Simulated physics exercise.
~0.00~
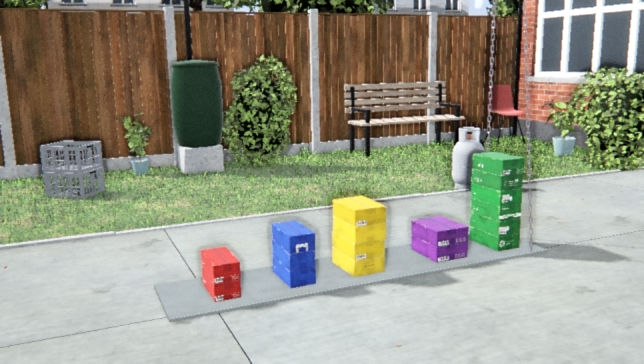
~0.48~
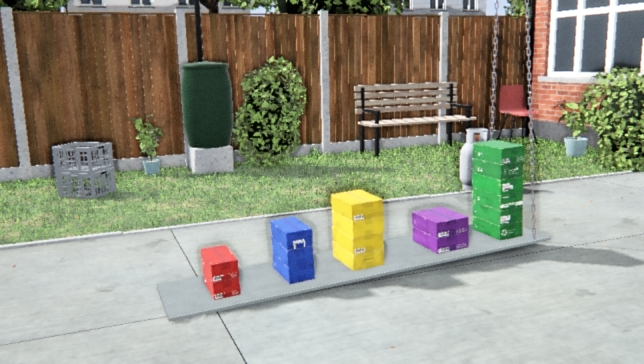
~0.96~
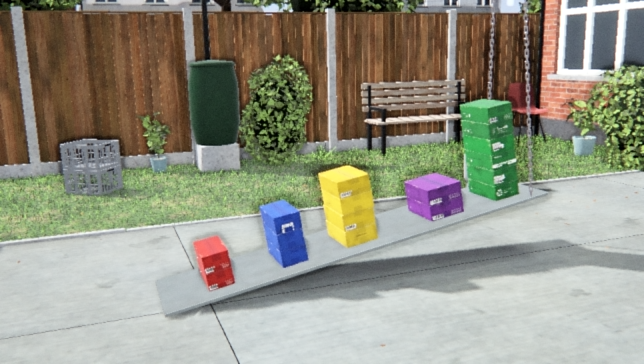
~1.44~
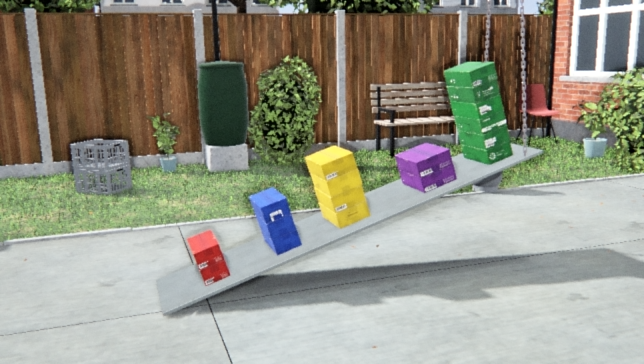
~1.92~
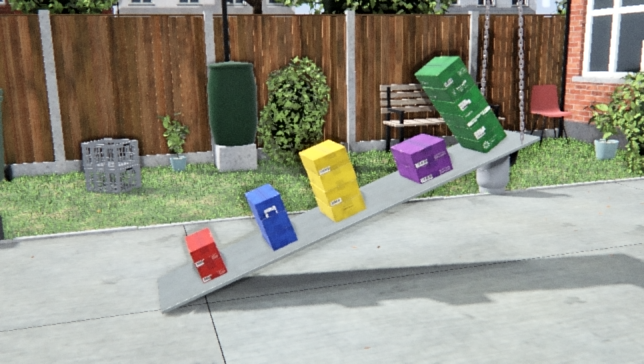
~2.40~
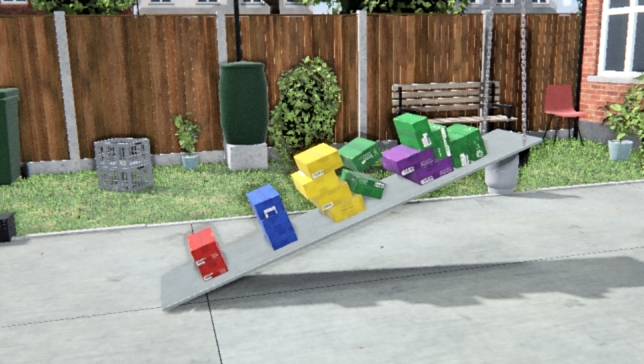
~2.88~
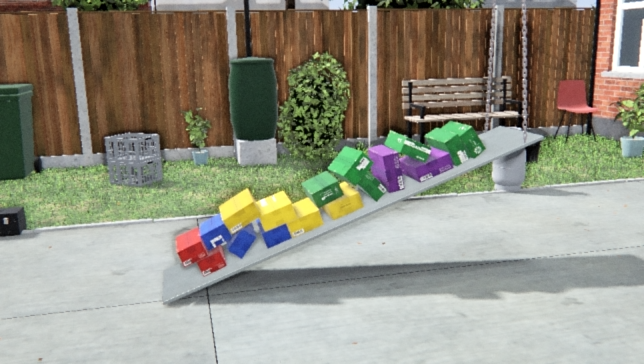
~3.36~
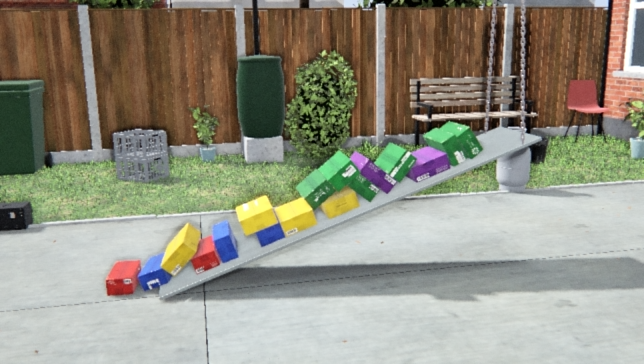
A flat grey board holding five piles of coloured boxes tilted up at its right end until the tall green pile toppled left, knocking into the purple and yellow ones, and boxes tumbled down the slope, ending in a jumble with red at the bottom.
